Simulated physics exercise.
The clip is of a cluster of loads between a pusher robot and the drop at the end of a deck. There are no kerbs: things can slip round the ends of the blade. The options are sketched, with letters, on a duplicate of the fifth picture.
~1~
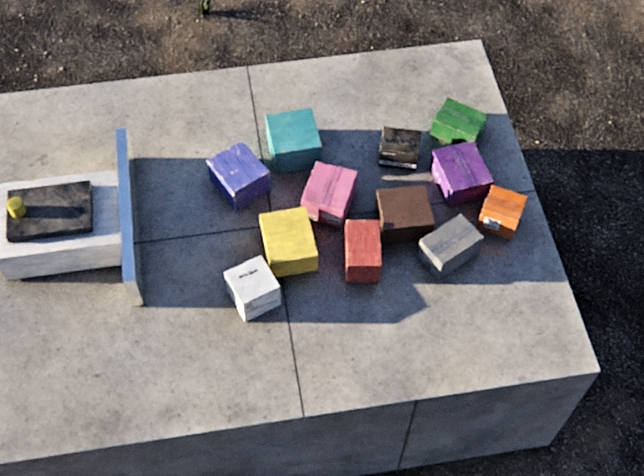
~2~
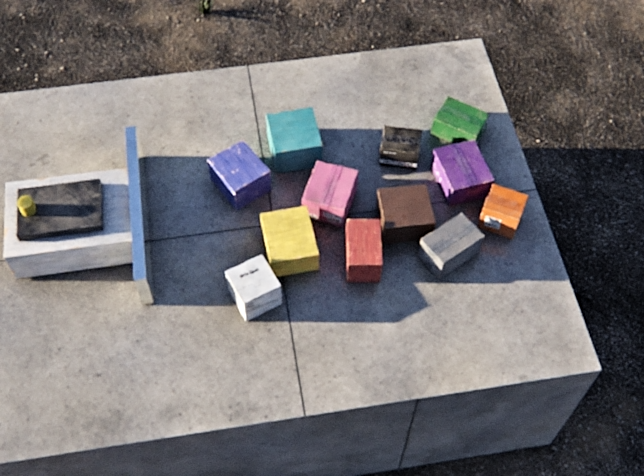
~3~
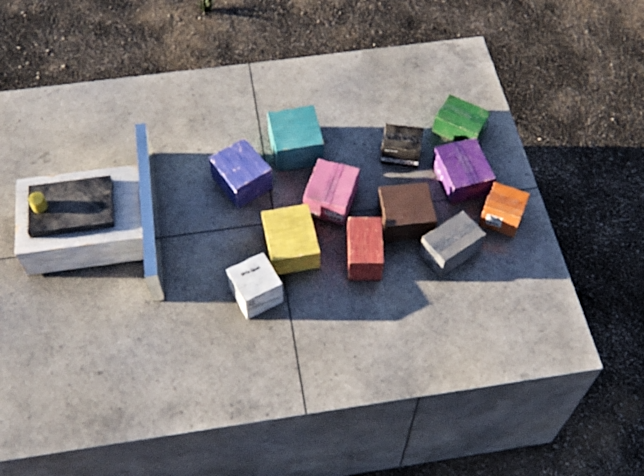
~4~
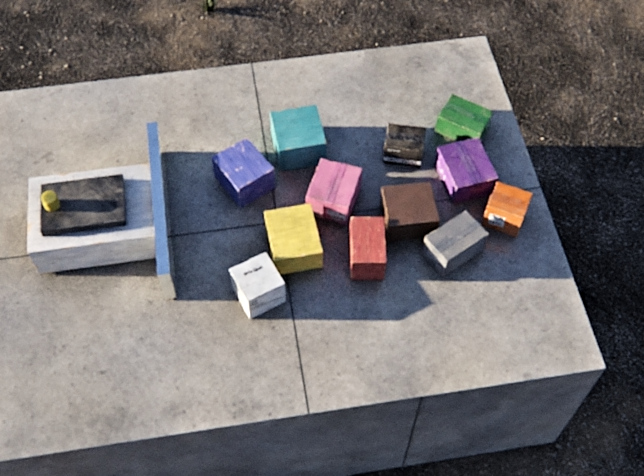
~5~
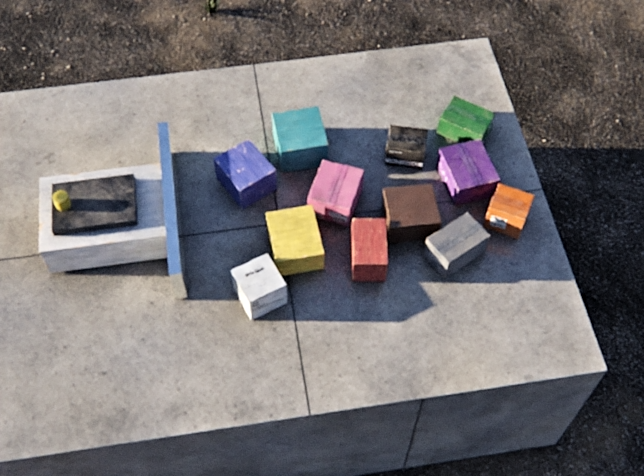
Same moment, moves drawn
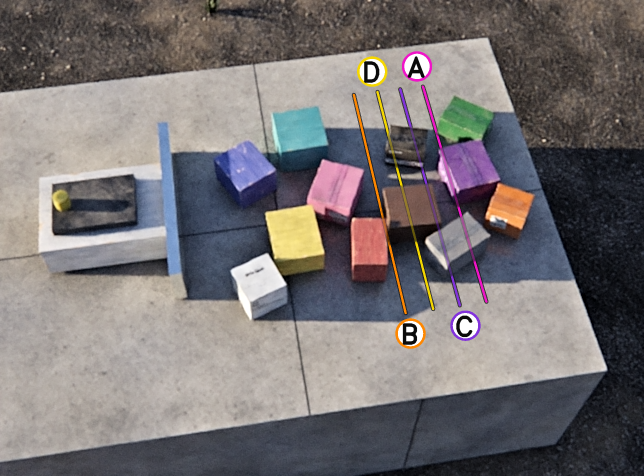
A white pusher with an upright blue blade and a dark top panel bearing a yellow knob slides slowly rightward from the left of a pale concrete deck, seen from high above. Ahead of it sit scattered blocks: white, yellow, blue and turquoise nearer, pink, red and brown mid-cluster, black, green, purple, orange and grey farther right. The gap narrows, the blocks stay put, and the view barely shifts.
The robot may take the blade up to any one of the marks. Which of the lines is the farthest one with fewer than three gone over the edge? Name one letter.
No third one falls up to C.
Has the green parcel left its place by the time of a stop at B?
No.
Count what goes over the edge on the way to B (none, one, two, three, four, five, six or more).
The count is none.
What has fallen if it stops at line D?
It is the orange parcel.
On the copy, A at (452, 186); B at (378, 195); C at (428, 189); D at (403, 192).
On C. First, robot (196, 190); white box (299, 292); turquoise crate (315, 136).
Then, robot (290, 178); orange parcel (521, 208); purple parcel (483, 166).
Finally, robot (363, 169); orange parcel over the edge; purple parcel over the edge; two fallen.
By contrast, A drops four; B is within the limit but short; D is within the limit but short.
